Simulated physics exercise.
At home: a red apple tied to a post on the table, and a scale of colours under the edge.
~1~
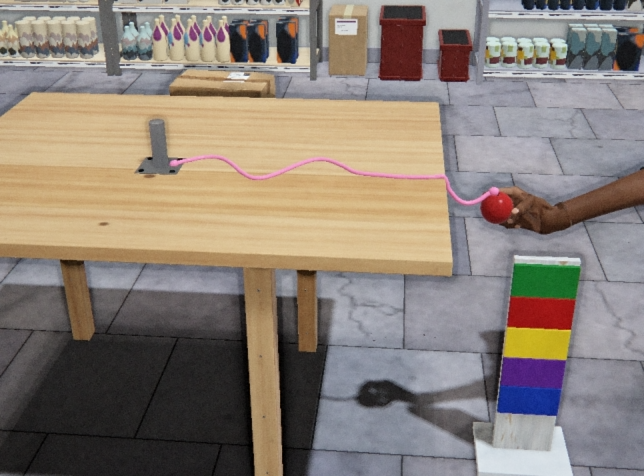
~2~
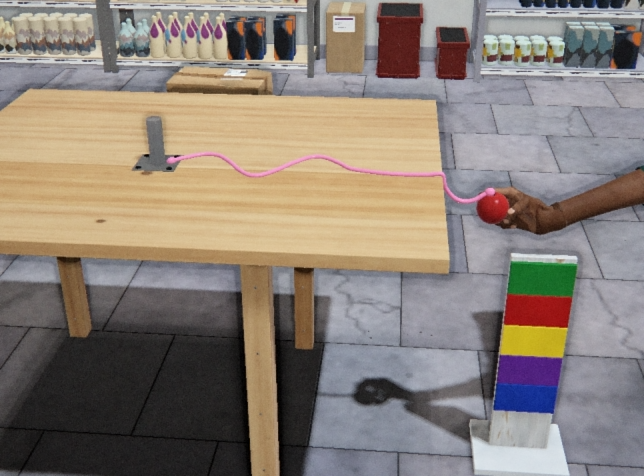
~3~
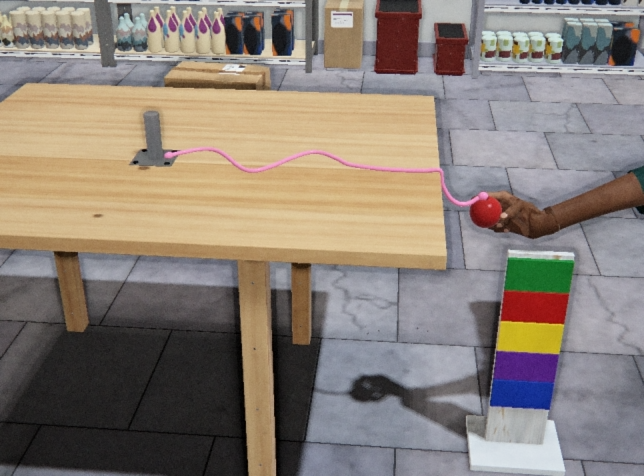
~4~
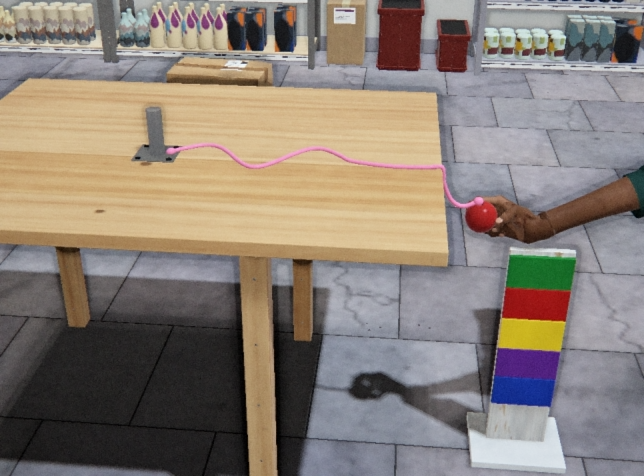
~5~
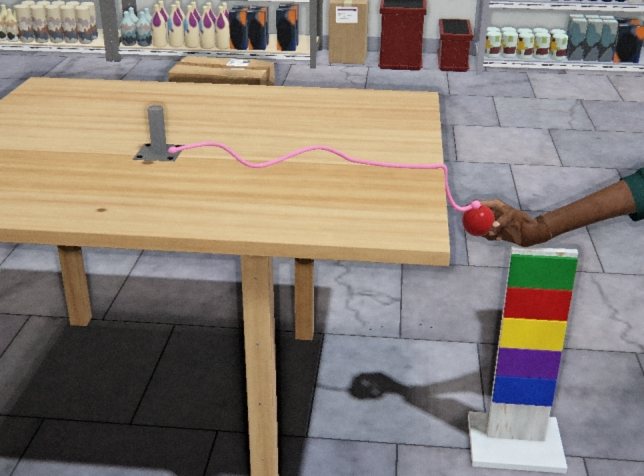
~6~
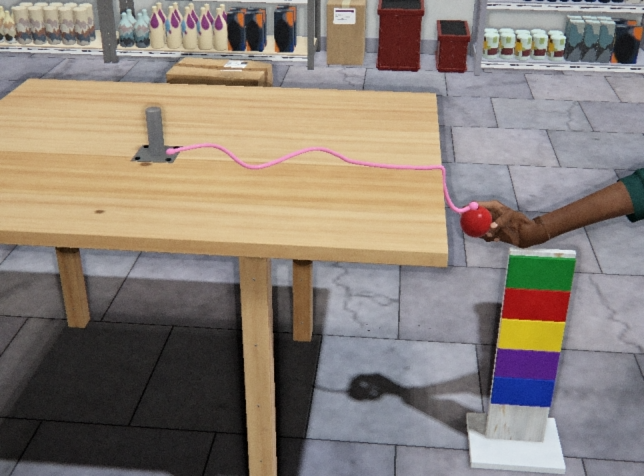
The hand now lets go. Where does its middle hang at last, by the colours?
Its centre hangs level with the red band.
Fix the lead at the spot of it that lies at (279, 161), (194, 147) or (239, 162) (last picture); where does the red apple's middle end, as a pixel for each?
The places are (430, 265), (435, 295) and (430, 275).
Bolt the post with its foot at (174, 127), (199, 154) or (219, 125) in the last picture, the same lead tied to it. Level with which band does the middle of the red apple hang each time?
It would be red; yellow; yellow.
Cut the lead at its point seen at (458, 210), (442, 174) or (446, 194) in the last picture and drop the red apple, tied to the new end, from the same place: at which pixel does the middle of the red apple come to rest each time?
The places are (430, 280), (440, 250) and (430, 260).
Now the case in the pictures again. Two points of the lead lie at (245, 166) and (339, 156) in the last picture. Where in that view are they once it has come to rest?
They go to (278, 158) and to (398, 163).
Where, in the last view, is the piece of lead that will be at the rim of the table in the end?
It lies at about (373, 165).
Soon after, apple near (456, 298); level with red.
After that, apple near (409, 294); level with red.
And then, apple near (429, 300); level with red.
In the end, apple near (437, 301); level with red. Its middle rests at the red band.
